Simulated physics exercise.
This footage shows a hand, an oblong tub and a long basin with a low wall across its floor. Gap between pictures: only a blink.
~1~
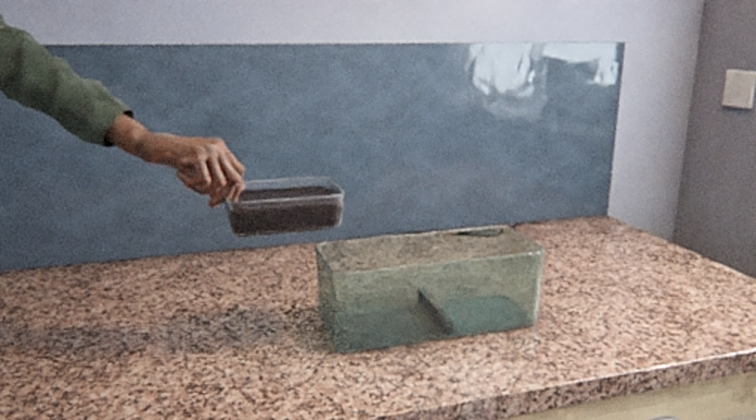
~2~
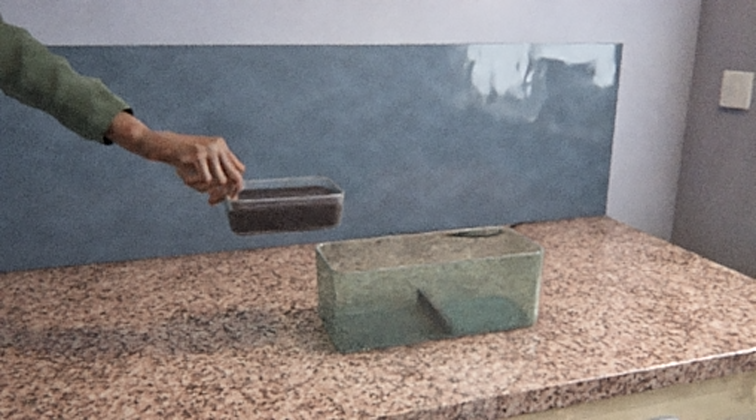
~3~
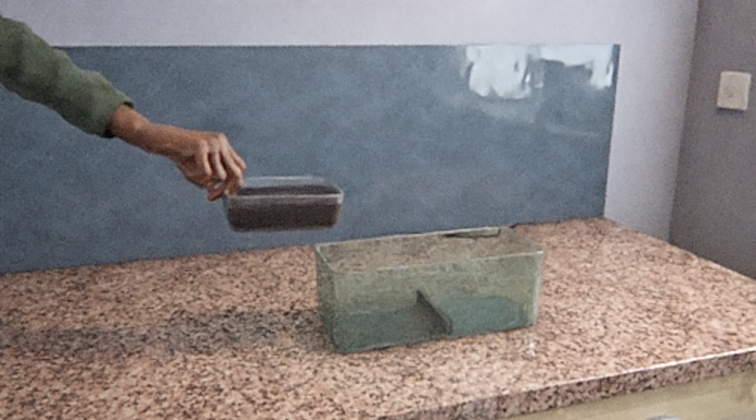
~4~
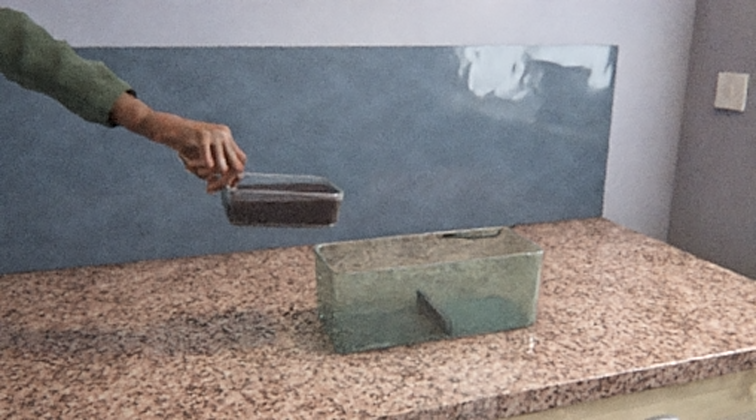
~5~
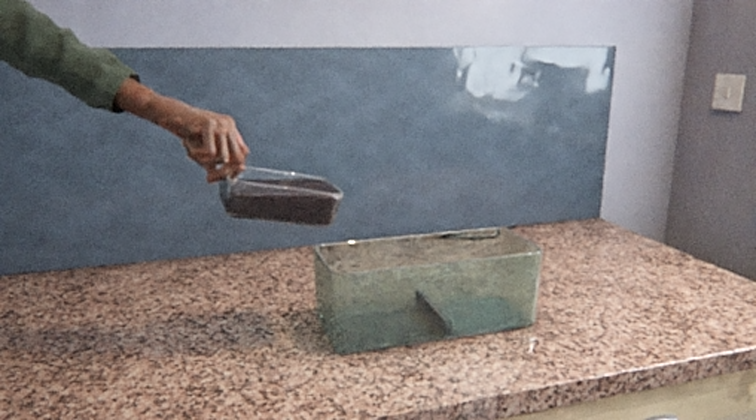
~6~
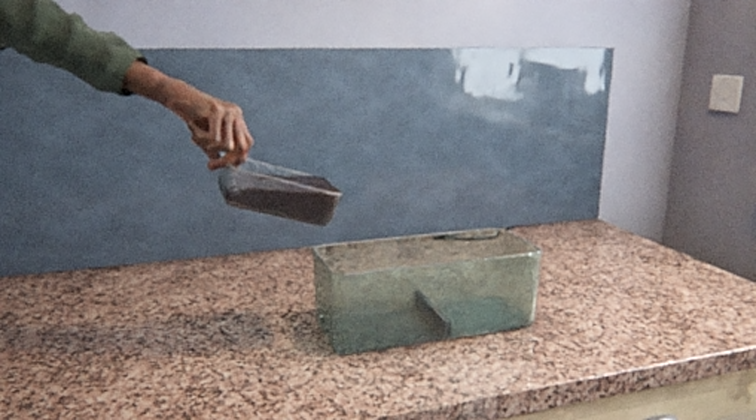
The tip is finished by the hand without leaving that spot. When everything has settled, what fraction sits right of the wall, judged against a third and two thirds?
I predict a little ends up right of the wall, short of one third.
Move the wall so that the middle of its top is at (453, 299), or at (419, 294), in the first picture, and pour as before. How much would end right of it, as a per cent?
The first placement gives around 15 percent, the second 15 percent.
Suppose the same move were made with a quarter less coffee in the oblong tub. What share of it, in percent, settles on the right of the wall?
Estimate: Close to 15 per cent.
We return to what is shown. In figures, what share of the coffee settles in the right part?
I'd put it near 25 per cent.
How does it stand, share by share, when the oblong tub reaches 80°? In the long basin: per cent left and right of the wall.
Left: Roughly 30 %; right: Roughly 0 %.
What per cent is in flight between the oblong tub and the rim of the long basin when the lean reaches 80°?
Some 55 per cent.
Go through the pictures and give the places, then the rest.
In the first picture, tilt 0°; pouring edge (336, 186); surface from (228, 200) to (333, 193); the long basin's rim runs from (324, 260) to (527, 239); the wall's top is at (435, 304).
In the second picture, tilt 1°; pouring edge (336, 187); surface from (228, 200) to (333, 192).
In the third picture, tilt 3°; pouring edge (335, 187); surface from (226, 198) to (332, 191).
In the fourth picture, tilt 7°; pouring edge (335, 187); surface from (226, 193) to (332, 189).
In the fifth picture, tilt 12°; pouring edge (334, 188); surface from (225, 188) to (332, 186).
In the sixth picture, tilt 18°; pouring edge (333, 188); surface from (223, 181) to (333, 183); 1 per cent is over the edge.
A moment on, the oblong tub is tipped on its side and 14 per cent is still to pour, 29 is left of the wall and 1 right of it.
Next, the oblong tub is tipped right over and 0 per cent is still to pour, 67 is left of the wall and 15 right of it.
Then the oblong tub is tipped right over and 0 per cent is still to pour, 70 is left of the wall and 19 right of it.
Later the oblong tub is tipped right over and 0 per cent is still to pour, 62 is left of the wall and 26 right of it.
Finally, 62 per cent lies left of the wall, 26 right of it and 12 outside.
